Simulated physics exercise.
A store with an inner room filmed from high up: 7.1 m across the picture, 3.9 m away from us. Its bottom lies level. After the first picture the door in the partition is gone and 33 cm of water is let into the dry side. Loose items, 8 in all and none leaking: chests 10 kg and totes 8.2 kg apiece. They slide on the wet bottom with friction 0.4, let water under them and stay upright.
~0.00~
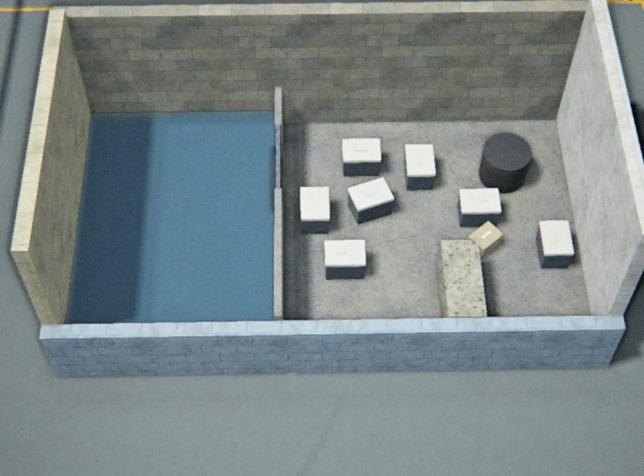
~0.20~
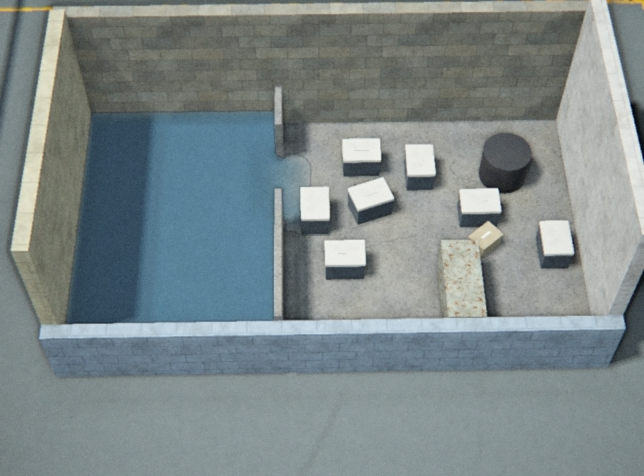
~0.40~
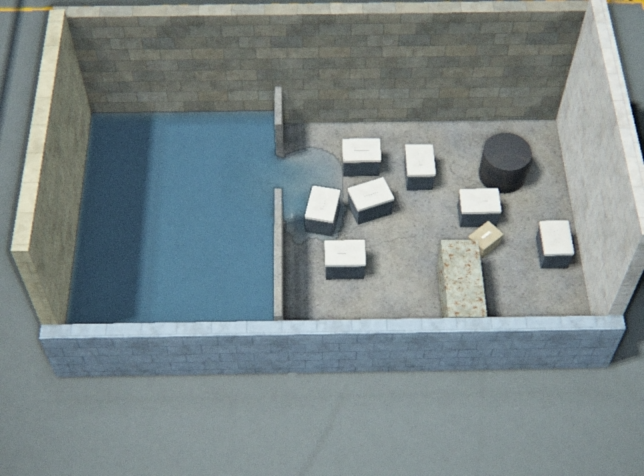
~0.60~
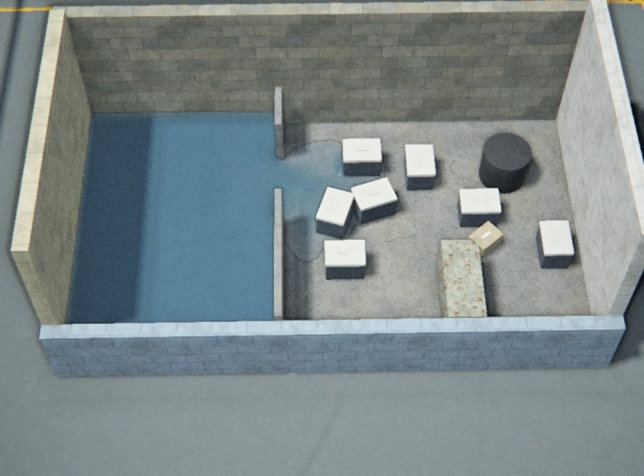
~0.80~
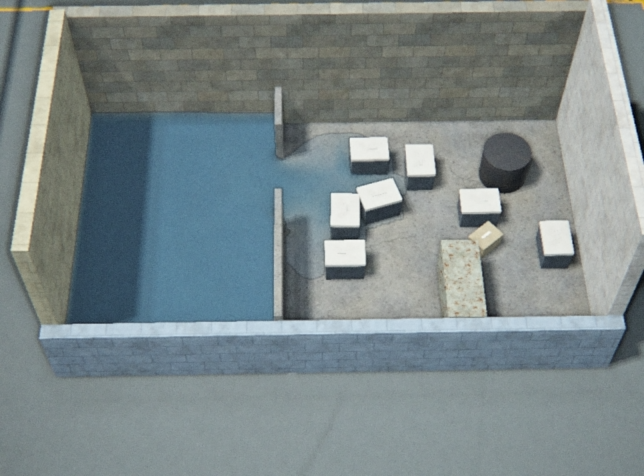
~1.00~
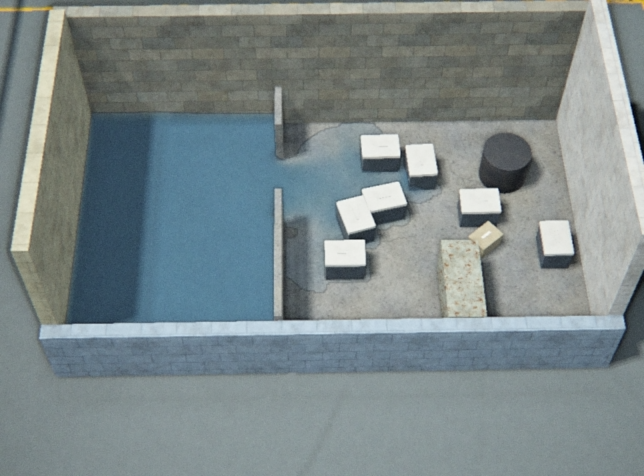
In a walled storeroom seen from above, blue water fills the left side behind a partition while pale boxes sit on the dry right side. The partition's door disappears and water spreads through the gap, pushing the nearest box rightward, then nudging two more beside it as the rest stay put.
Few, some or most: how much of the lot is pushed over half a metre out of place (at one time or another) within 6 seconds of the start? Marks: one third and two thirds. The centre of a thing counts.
Share: Two thirds or more.
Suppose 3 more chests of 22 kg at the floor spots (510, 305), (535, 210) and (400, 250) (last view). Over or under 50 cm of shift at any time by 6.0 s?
In that order: Short of it, more, under.
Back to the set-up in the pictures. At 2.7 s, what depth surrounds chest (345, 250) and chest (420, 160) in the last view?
About 1 and 10 cm.
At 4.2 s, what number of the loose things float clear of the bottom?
5 of them.
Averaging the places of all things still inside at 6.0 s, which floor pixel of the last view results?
At about (482, 262).
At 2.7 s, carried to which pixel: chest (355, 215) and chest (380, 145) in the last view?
Near (418, 285) and (441, 112).
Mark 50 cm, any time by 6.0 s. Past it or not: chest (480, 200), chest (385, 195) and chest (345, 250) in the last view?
In that order: Over, more, under.
After 1.4 s 3 of 8 are over 50 cm from their spots; 0 afloat.
After 2.7 s 5 of 8 are over 50 cm from their spots; 3 afloat.
After 4.2 s 7 of 8 are over 50 cm from their spots; 5 afloat.
After 6.0 s 6 of 8 are over 50 cm from their spots, and 7 have been at some point; 6 afloat.
